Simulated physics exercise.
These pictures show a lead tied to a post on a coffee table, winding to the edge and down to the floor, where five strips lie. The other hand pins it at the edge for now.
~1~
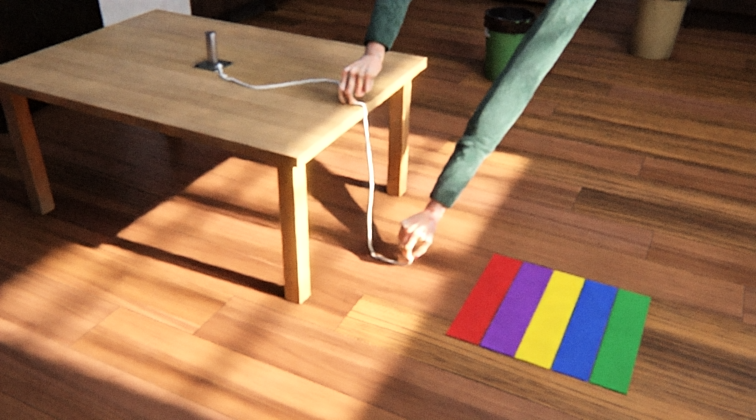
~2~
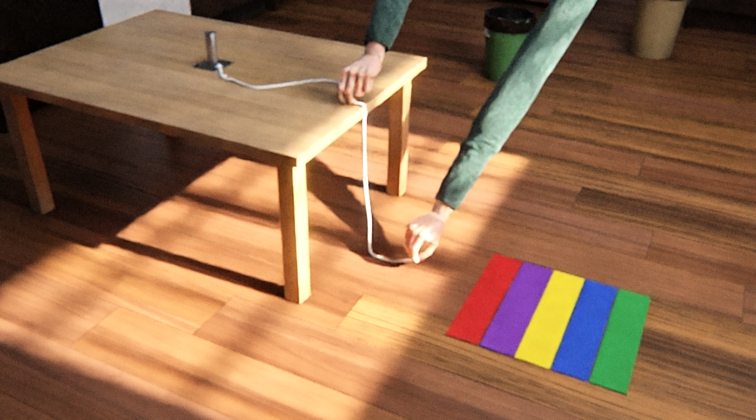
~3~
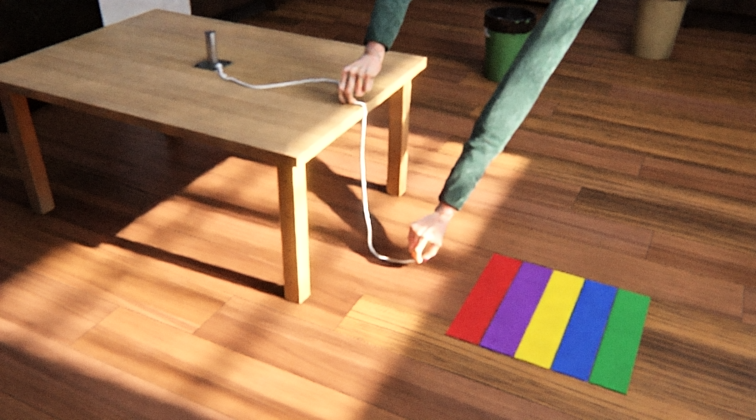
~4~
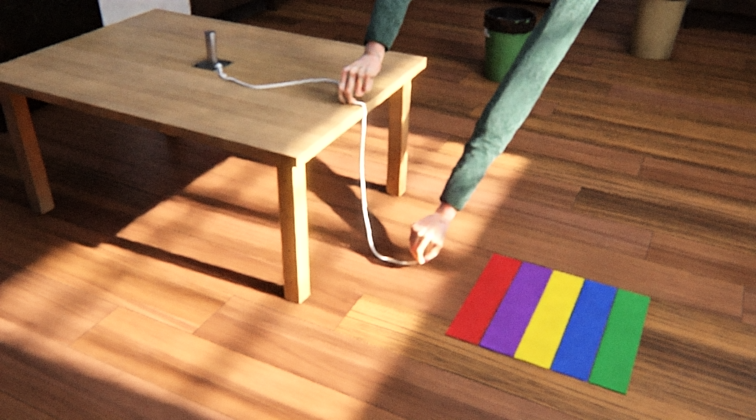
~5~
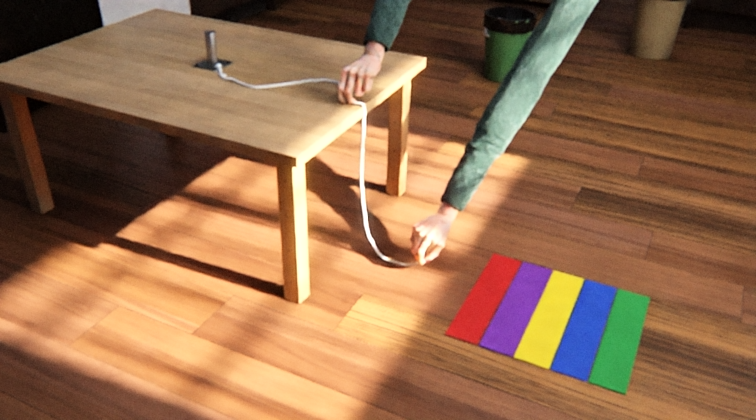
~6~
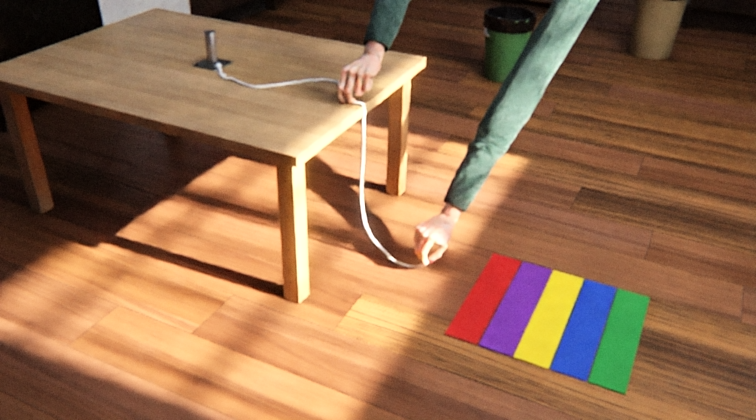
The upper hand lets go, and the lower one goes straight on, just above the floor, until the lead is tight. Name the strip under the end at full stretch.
Over blue.
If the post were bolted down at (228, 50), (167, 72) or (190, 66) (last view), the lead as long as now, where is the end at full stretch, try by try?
The places are (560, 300), (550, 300) and (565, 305).
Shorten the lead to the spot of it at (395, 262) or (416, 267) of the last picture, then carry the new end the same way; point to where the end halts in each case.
In that order: (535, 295) and (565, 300).
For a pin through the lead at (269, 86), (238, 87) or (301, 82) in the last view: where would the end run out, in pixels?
The places are (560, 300), (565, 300) and (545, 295).
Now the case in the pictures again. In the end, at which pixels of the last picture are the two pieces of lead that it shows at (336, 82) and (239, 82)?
Near (359, 100) and (269, 77).
Soon after, end near (533, 293); over purple.
Then, end near (567, 303); over yellow.
At full stretch, end near (588, 309); over blue. The end stops over the blue strip.
